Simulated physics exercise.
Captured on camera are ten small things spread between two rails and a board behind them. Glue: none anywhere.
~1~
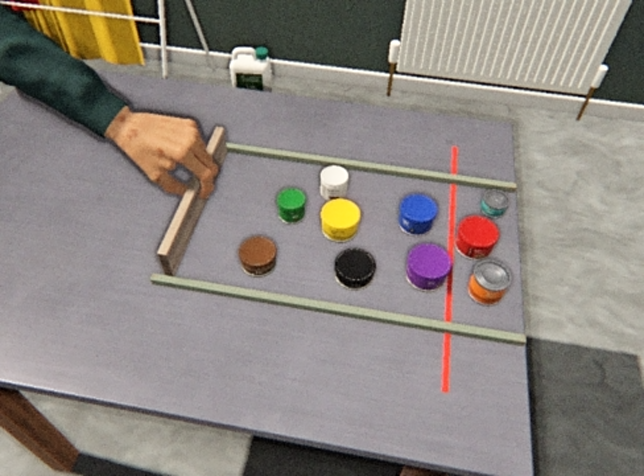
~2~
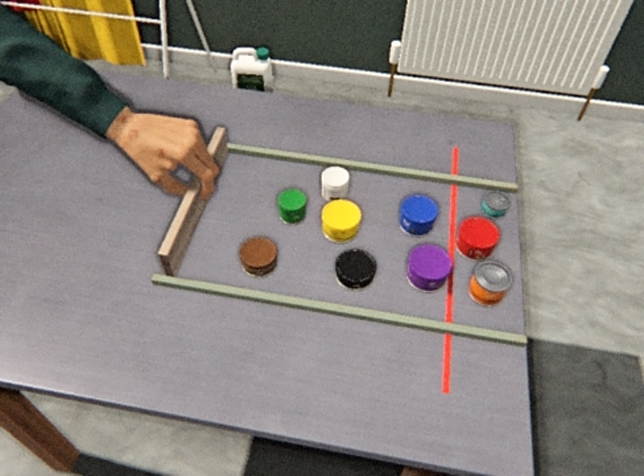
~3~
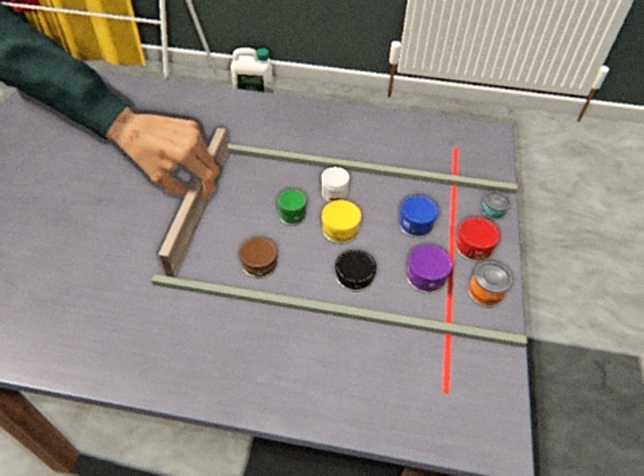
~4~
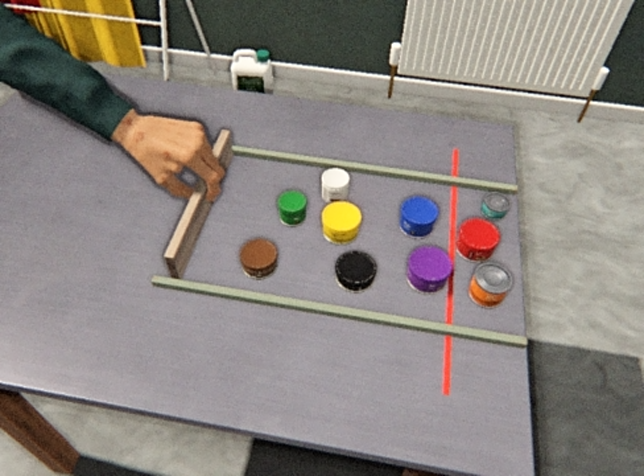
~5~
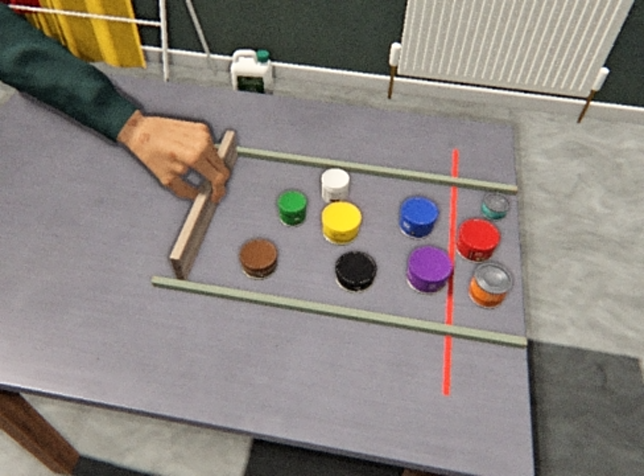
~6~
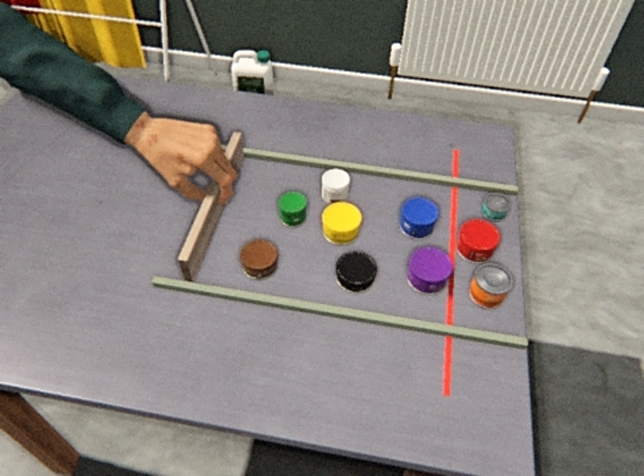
A hand slid a wooden board slightly to the right between two rails on a table, while the colourful little pots and tins spread out in front of it, some beyond a red line, stayed put.
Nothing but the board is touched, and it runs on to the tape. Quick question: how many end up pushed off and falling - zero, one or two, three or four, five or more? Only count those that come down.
It ends with a lone piece or a pair gone from the top.
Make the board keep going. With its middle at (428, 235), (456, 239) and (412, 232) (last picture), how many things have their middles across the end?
0, 1, 0.
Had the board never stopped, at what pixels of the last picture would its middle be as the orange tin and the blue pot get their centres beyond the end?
Middle: Roughly (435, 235); roughly (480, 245).
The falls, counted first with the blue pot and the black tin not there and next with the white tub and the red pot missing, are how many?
That gives 1 in the first case, then 1 in the second.
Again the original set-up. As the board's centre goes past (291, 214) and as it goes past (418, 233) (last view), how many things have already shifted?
Tally: First 2; then 9.
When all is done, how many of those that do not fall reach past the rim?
That would be 3.
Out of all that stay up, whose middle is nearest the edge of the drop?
Result: Red pot.
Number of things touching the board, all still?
It ends up touching 4.
Soon after, none off yet; turquoise tin at rest near (496, 207); orange tin at rest near (490, 287); red pot at rest near (477, 242).
Then, none off yet; turquoise tin at rest near (496, 207); orange tin moving near (495, 288); red pot at rest near (477, 242).
By the end, the number that fall off is one or two; fallen, orange tin.
